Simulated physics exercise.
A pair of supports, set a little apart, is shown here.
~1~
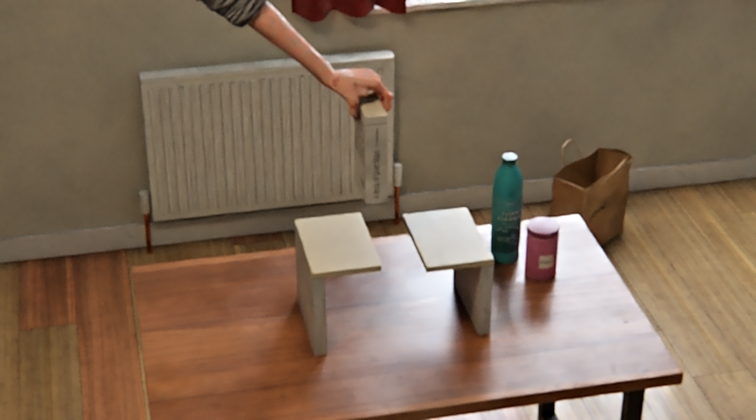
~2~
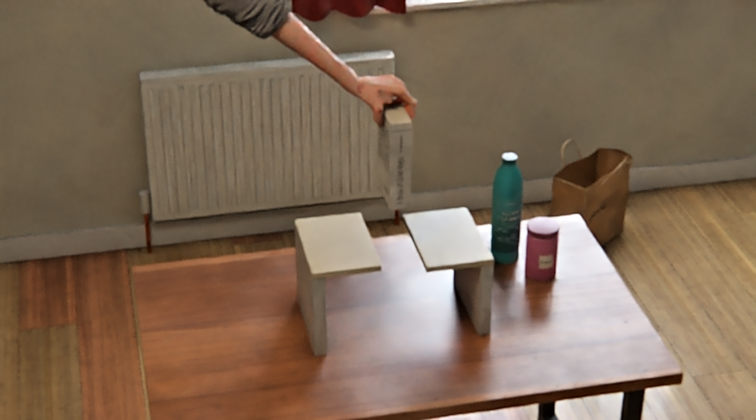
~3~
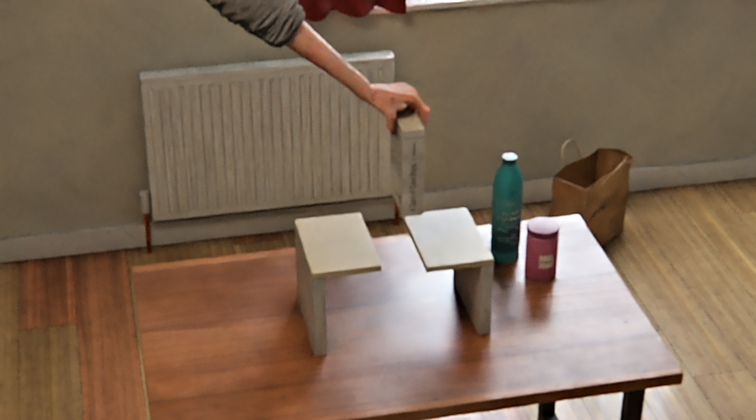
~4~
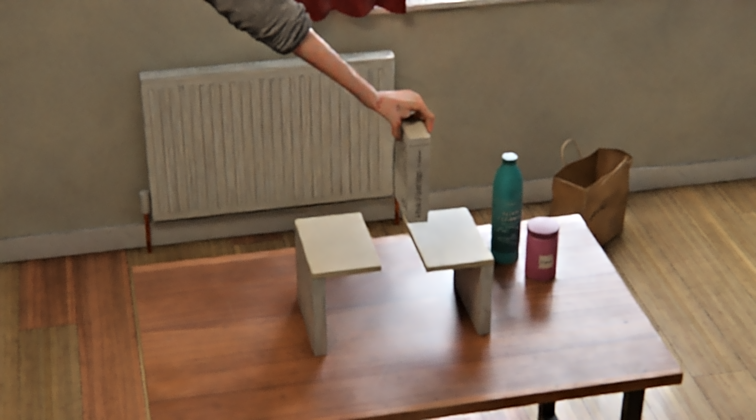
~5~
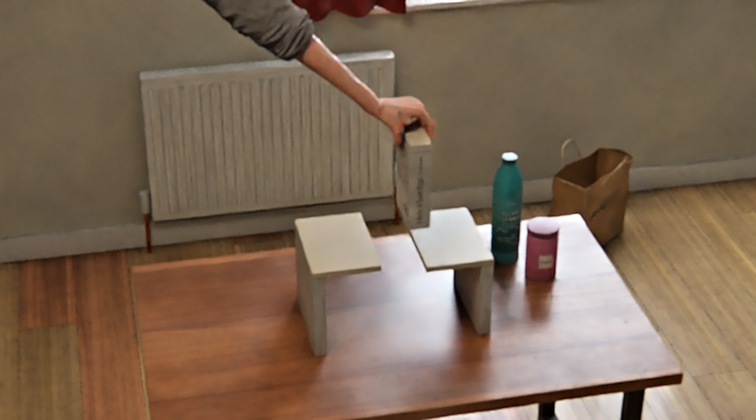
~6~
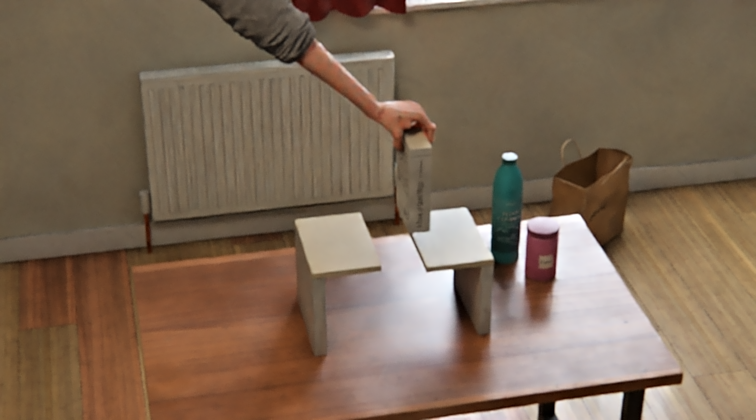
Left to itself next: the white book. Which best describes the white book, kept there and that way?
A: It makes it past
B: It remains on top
B, it remains on top.
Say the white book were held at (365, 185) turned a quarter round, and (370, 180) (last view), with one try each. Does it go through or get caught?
So, first time round it does not get through, then next time it does not get through.
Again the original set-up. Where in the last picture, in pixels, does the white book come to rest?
Close to (369, 229) in the last picture.
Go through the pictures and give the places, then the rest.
The first picture shows being brought over the gap; white book (371, 147); turquoise bottle (507, 207).
The second picture shows being brought over the gap; white book (394, 153); turquoise bottle (507, 207).
The third picture shows being brought over the gap; white book (407, 160); turquoise bottle (507, 207).
The fourth picture shows being brought over the gap; white book (412, 167); turquoise bottle (507, 207).
The fifth picture shows being brought over the gap; white book (414, 174); turquoise bottle (507, 207).
The sixth picture shows poised above the slot; white book (413, 178); turquoise bottle (507, 207).
Then, 0.20 s past the last view, white book displaced a little near (413, 196).
Then, 0.60 s past the last view, white book rocked 45° from its first pose near (381, 217).
Then, 0.70 s past the last view, white book on its side near (370, 229).
Finally, down or leaning hard on the stand or table, white book; the other 2 still in place. Final places as the last picture's camera would see them, white book near (369, 229). The book stays on top.
